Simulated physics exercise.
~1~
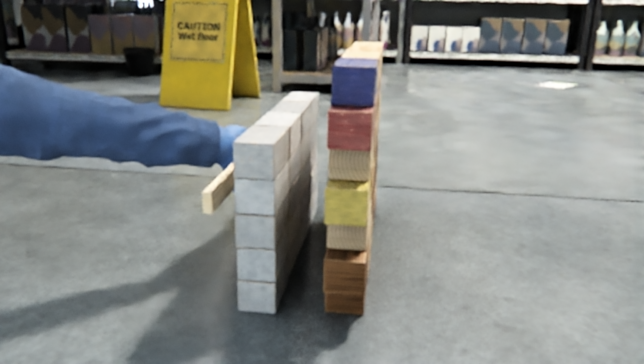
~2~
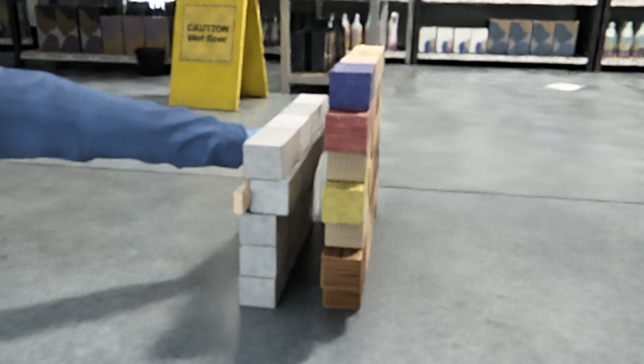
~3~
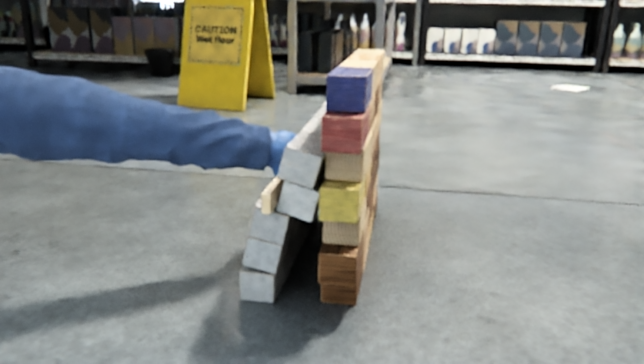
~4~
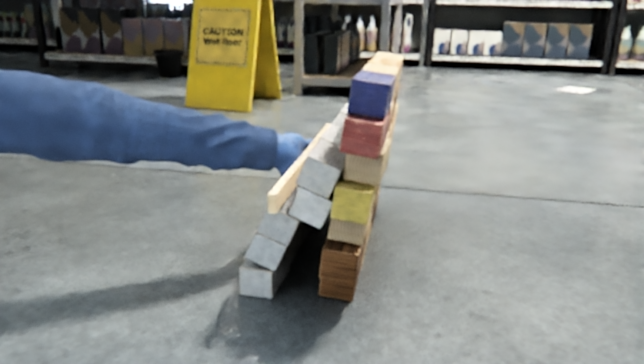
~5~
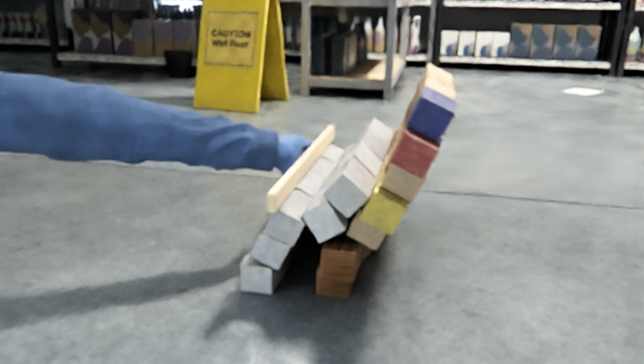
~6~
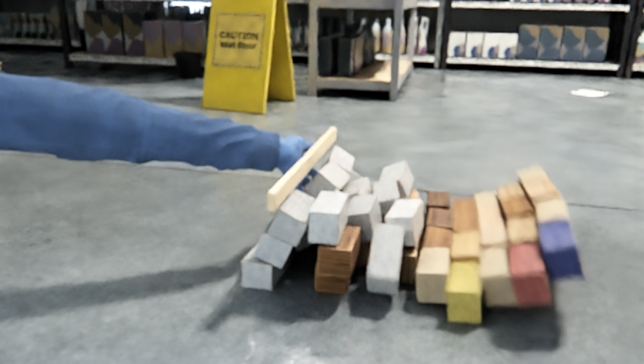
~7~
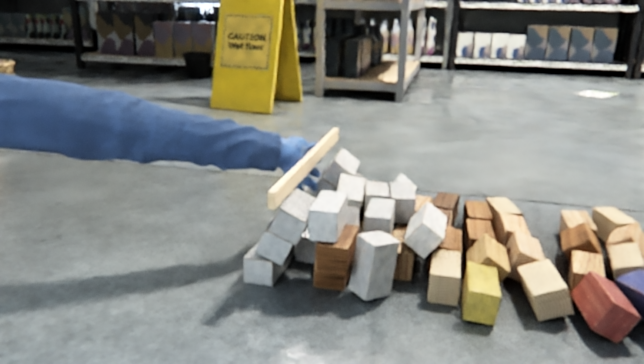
A blue-sleeved arm pushes a pale block wall into a coloured one, and both collapse rightward.
